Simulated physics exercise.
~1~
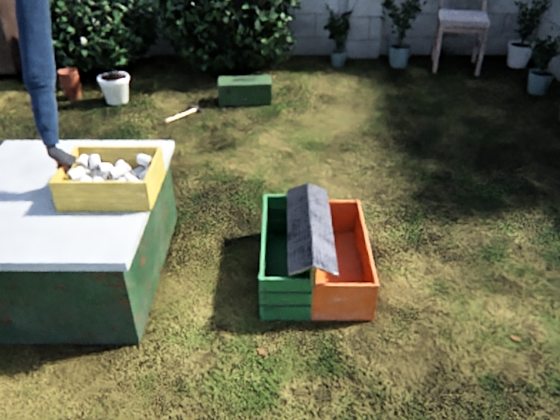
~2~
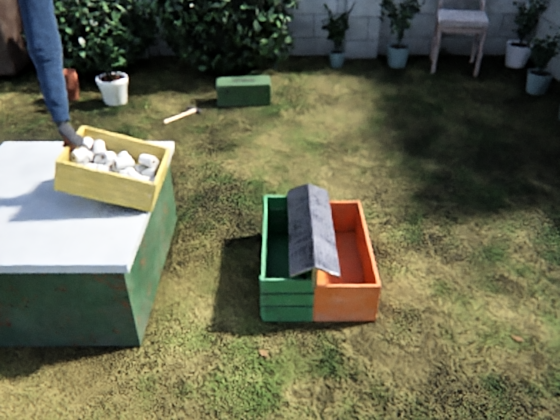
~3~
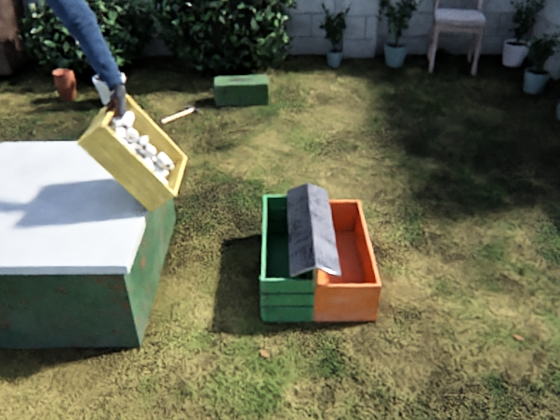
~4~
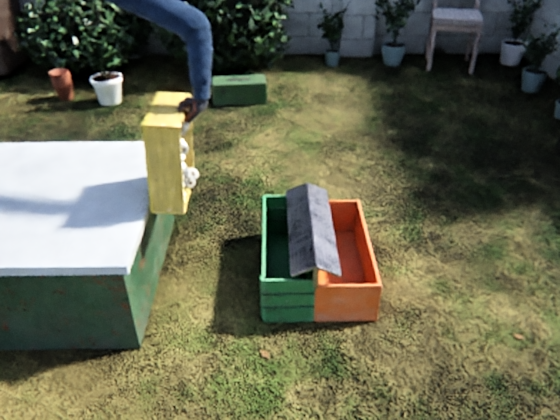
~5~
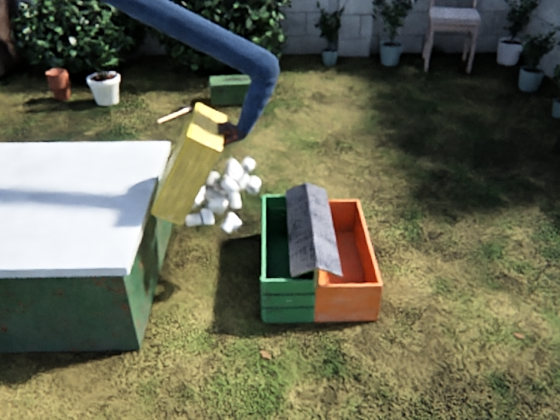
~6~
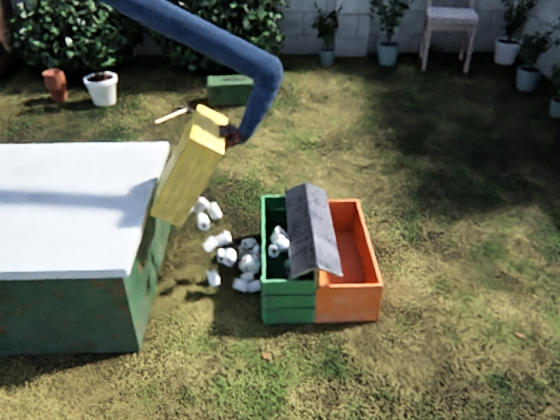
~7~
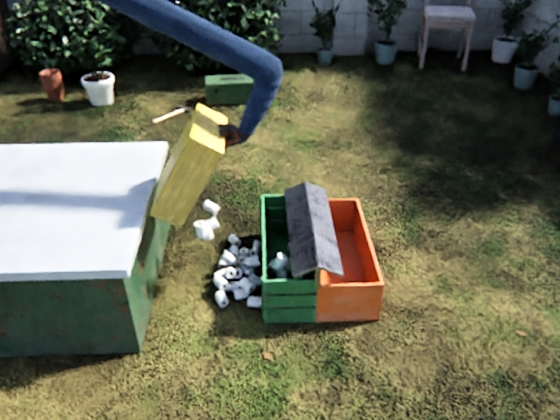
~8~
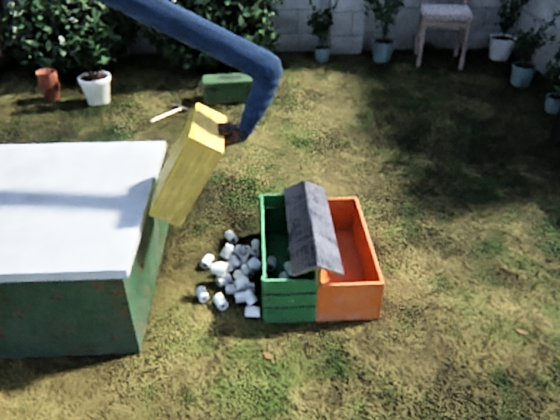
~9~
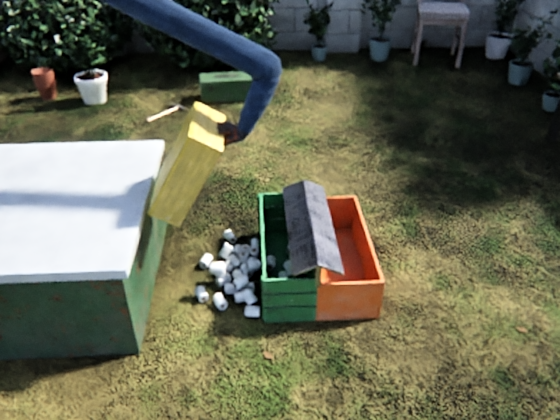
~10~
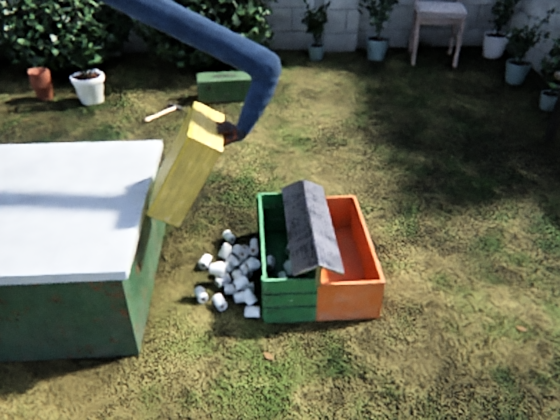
The video shows a blue arm tipping a yellow box of white rolls off the end of a bench in a garden, spilling them toward a joined green tub and orange box. Most settle on the grass beside the green tub, some land inside it, and the orange box stays empty.
